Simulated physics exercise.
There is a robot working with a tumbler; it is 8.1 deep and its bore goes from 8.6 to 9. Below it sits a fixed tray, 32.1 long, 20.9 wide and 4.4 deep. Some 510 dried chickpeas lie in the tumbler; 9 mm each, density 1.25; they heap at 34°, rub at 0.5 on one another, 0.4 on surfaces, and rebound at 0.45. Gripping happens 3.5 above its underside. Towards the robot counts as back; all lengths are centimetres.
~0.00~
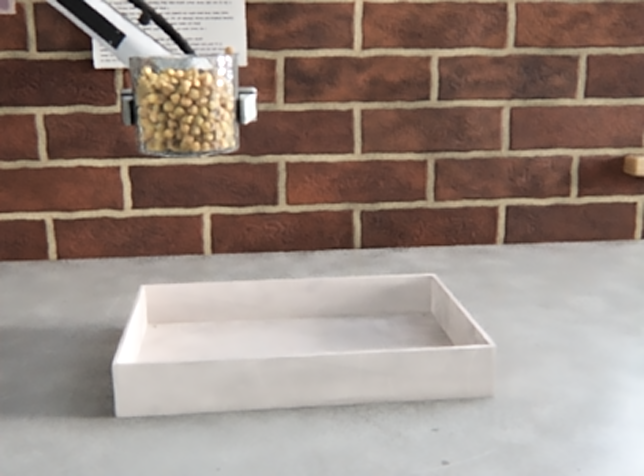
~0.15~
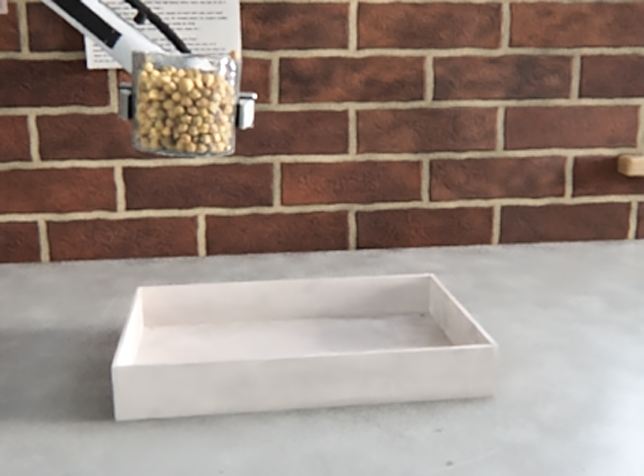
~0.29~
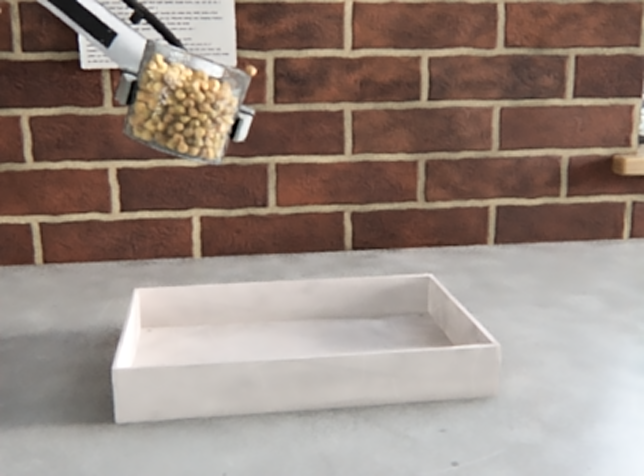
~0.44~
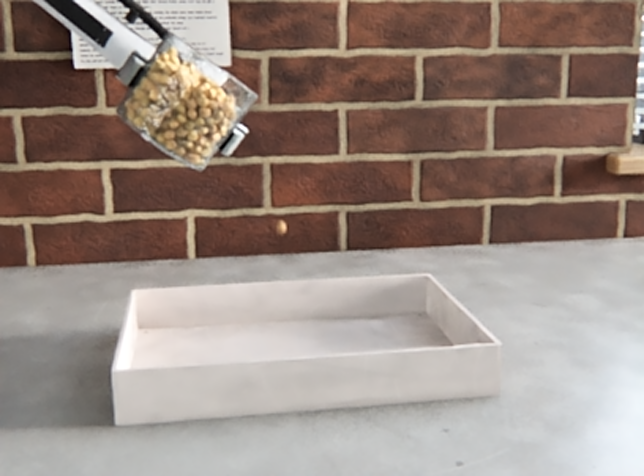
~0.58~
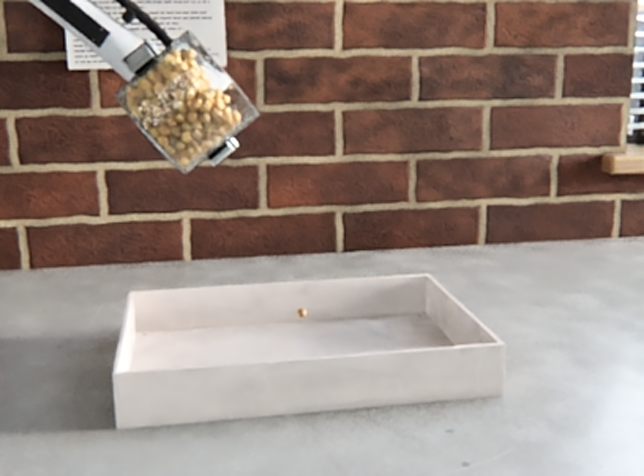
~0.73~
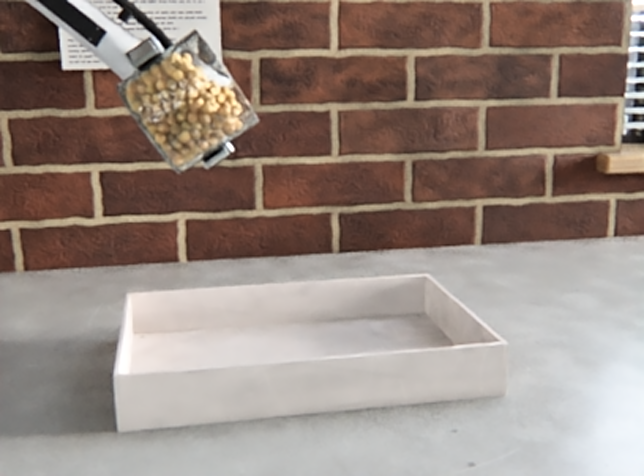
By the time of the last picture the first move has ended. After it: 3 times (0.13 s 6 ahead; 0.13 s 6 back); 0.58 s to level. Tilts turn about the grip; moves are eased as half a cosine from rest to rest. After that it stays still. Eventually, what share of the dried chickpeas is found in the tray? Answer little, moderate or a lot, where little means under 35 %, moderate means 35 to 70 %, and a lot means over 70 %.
Moderate.
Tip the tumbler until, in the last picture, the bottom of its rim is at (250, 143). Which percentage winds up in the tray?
That comes to some 90 percent.
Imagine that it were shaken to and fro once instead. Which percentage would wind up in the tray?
It would come to around 30 %.
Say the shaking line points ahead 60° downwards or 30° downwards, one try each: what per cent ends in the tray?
Roughly 10 per cent, then 30 per cent.
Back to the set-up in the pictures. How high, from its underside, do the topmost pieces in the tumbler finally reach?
I'd put it at close to 6.0 centimetres.
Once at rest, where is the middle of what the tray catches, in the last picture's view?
It lands close to (350, 351).
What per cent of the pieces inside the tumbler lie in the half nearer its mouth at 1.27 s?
Mouth half share: Roughly 40 %.
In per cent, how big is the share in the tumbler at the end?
45 %.
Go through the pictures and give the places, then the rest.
Tumbler middle at (186, 105), level; upper third of the load around (186, 92), from x 140 to 230, top at y 50; 511 in the tumbler, in the first frame.
Tumbler middle at (185, 104), tilted 5° forward; upper third of the load around (182, 92), from x 140 to 235, top at y 55, in the second frame.
Tumbler middle at (186, 104), tilted 20° forward; upper third of the load around (177, 91), from x 135 to 250, top at y 60; 510 in the tumbler, 1 in flight or on a rim, in the third frame.
Tumbler middle at (186, 104), tilted 37° forward; upper third of the load around (173, 89), from x 130 to 280, top at y 55; 510 in the tumbler, 1 in flight or on a rim, in the fourth frame.
Tumbler middle at (187, 105), tilted 52° forward; upper third of the load around (173, 86), from x 130 to 300, top at y 55; 510 in the tumbler, 1 in the tray, in the fifth frame.
Tumbler middle at (187, 105), tilted 57° forward; upper third of the load around (173, 87), from x 130 to 315, top at y 60; 510 in the tumbler, 1 in the tray, in the sixth frame.
After 1.27 s, tilted 57° forward, highest piece 26 above the table; 291 in the tumbler, 140 in the tray, 6 on the table or floor, 74 in flight or on a rim.
After 1.82 s, tilted 26° forward, highest piece 27 above the table; 260 in the tray, 238 in the tumbler, 11 on the table or floor, 2 in flight or on a rim.
After 2.29 s, level, highest piece 27 above the table; 262 in the tray, 238 in the tumbler, 11 on the table or floor.
After 3.34 s, level, highest piece 27 above the table; 262 in the tray, 238 in the tumbler, 11 on the table or floor.
At rest, 262 in the tray, 238 in the tumbler, 11 on the table or floor. That is 51 % in the tray.
